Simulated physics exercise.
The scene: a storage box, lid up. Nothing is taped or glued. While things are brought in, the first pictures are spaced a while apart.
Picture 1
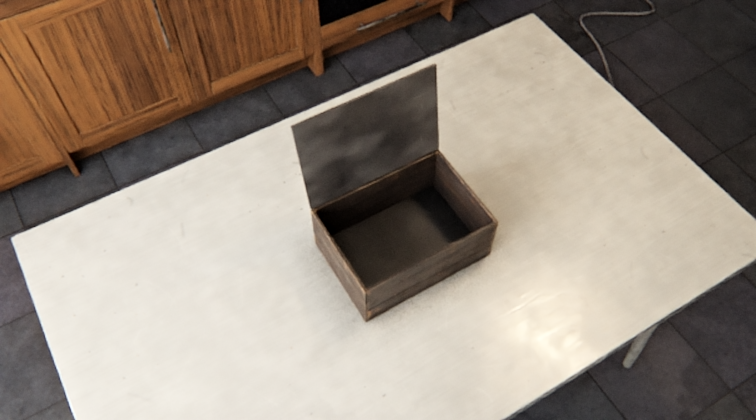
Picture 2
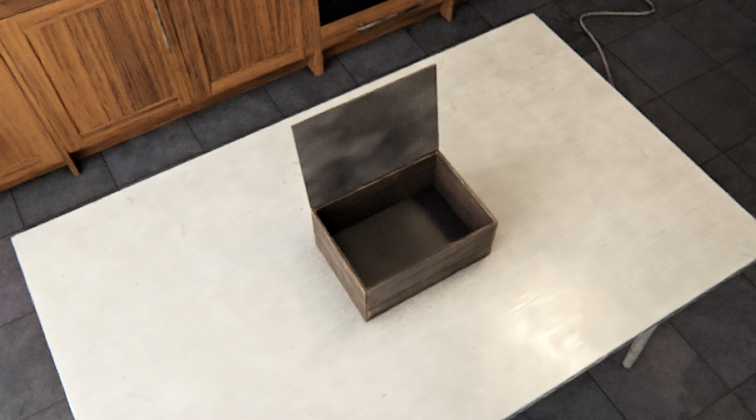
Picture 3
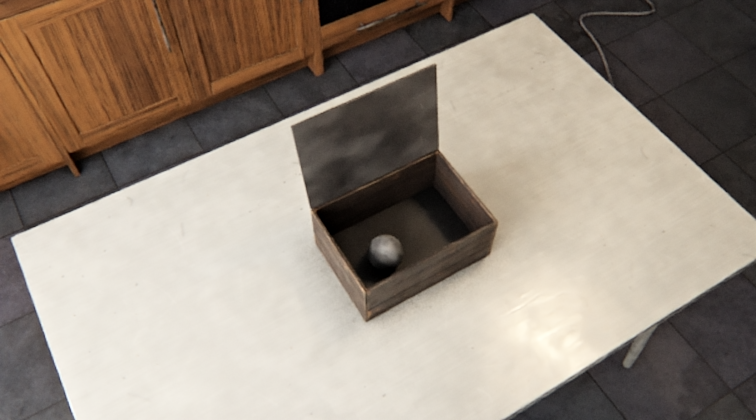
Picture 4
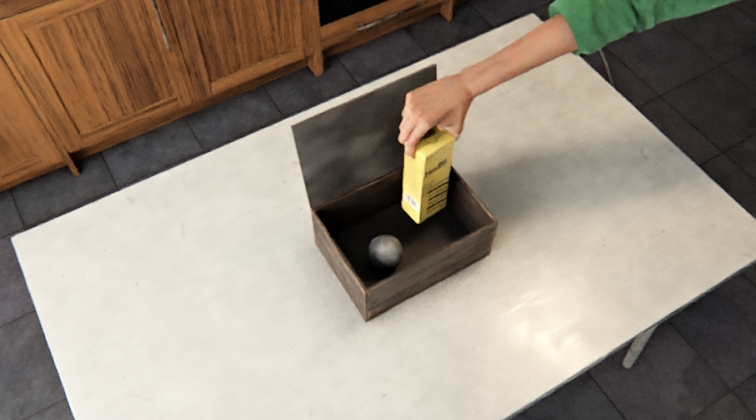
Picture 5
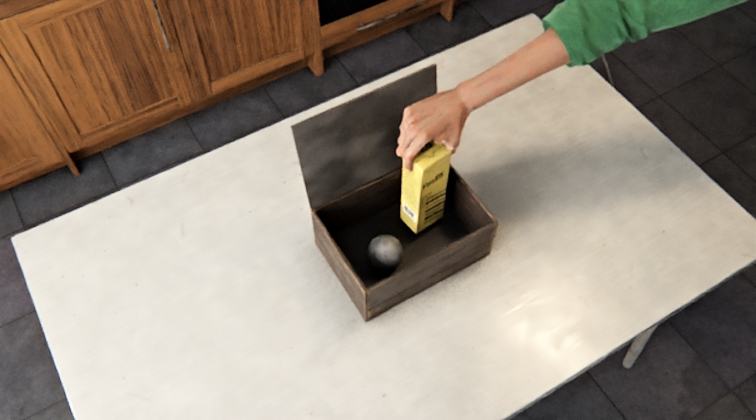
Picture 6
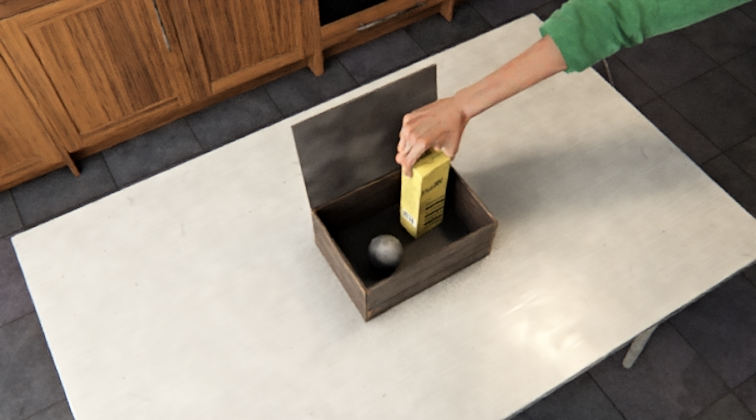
At the start, an open, empty wooden box with its lid raised sits on a pale table. A grey ball then appears inside, near the front left. Next, a green-sleeved arm reaches in from the upper right, holding a yellow carton and lowering it slightly into the box behind the unmoving ball.
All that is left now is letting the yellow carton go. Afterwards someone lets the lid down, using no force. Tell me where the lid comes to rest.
Short of the rim, with a gap left.
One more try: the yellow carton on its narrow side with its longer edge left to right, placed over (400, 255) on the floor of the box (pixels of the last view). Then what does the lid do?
Result: Lid shut.
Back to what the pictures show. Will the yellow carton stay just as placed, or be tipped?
Observation: The yellow carton tilts over.
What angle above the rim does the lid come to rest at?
Some 18 degrees above the rim, more or less.
Then, 1.40 s later than the last frame, lid 72° above the rim.
Then, 2.10 s later than the last frame, lid 38° above the rim; yellow carton tilted by 26° near (441, 209).
Then, 2.80 s later than the last frame, lid 19° above the rim; yellow carton tilted by 50° near (447, 214).
When it is over, lid 18° above the rim; lying over in the box, yellow carton; grey ball as before. End places, in pixels of the last picture, yellow carton near (445, 211).
